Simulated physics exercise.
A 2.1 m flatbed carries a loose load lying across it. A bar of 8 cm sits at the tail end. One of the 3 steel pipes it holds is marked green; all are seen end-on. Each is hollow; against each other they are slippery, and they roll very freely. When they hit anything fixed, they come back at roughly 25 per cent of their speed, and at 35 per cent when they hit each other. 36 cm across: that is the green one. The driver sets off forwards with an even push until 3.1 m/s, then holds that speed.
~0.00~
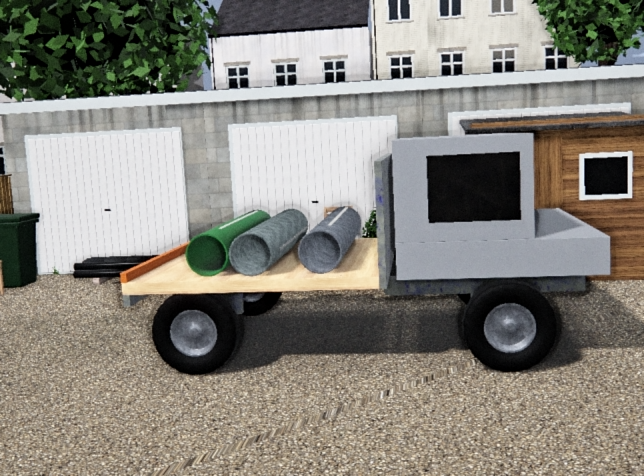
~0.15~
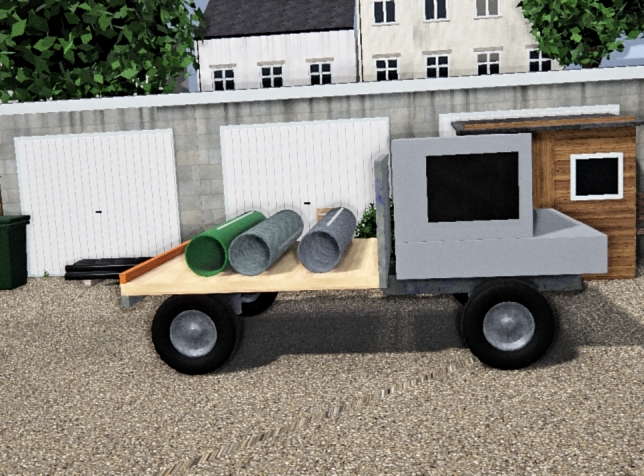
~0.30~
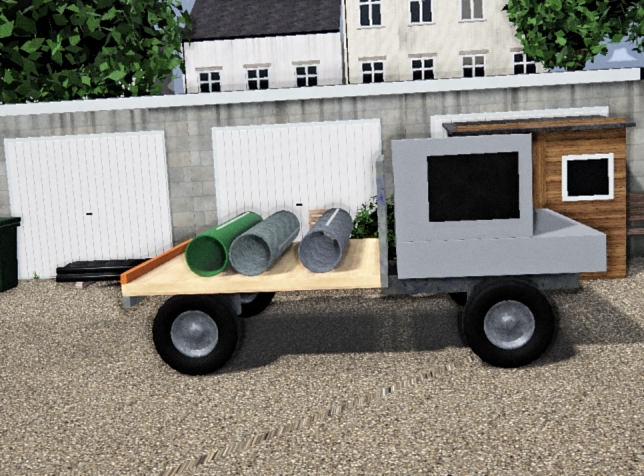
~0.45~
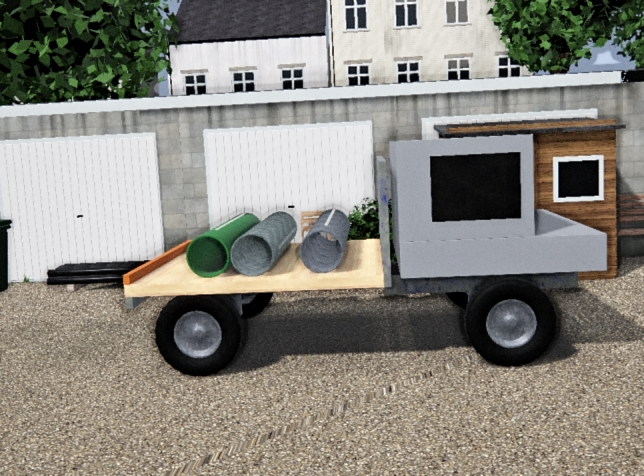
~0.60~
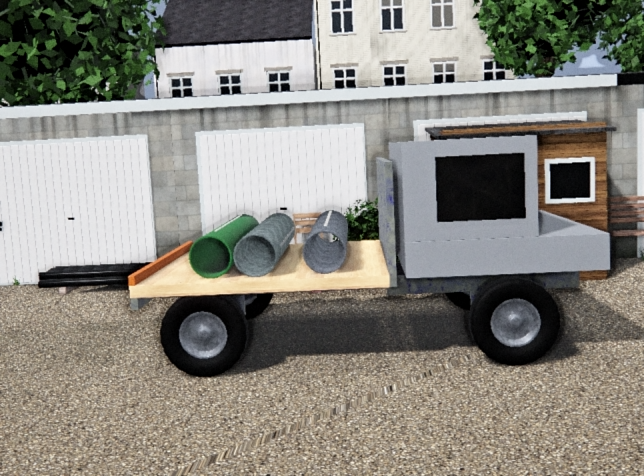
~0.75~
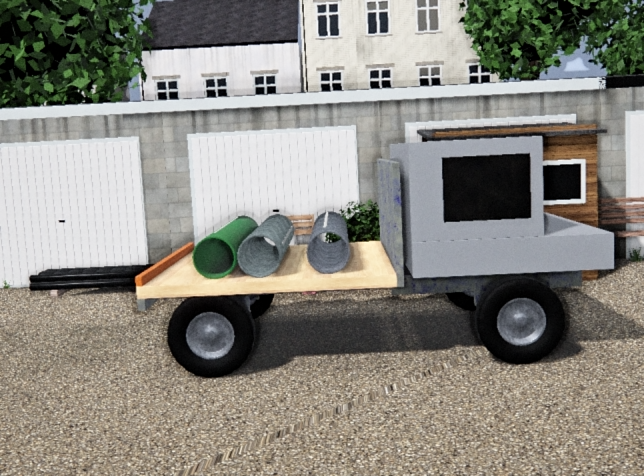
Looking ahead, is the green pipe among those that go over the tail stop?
Green: Kept on.
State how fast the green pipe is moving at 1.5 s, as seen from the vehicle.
Speed: Approx. 0.4 m/s.
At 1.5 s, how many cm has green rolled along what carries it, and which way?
Green has moved 30 to the left.
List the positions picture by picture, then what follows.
In the first frame, green (206, 256); tail bar at (124, 278); speed 0.0 m/s; 3 of the 3 make up the bottom layer on the bed.
In the second frame, green (205, 256); tail bar at (123, 279); speed 0.1 m/s.
In the third frame, green (206, 256); tail bar at (124, 279); speed 0.2 m/s.
In the fourth frame, green (207, 257); tail bar at (127, 280); speed 0.3 m/s.
In the fifth frame, green (210, 258); tail bar at (132, 281); speed 0.4 m/s.
In the sixth frame, green (214, 258); tail bar at (139, 282); speed 0.5 m/s.
Then, 1.5 s in, green is on the bed, 35 cm from the bar, rolling towards it; 0 of 3 are off.
In the end (2.4 s), green is on the bed, 15 cm from the bar; 0 of 3 are off.
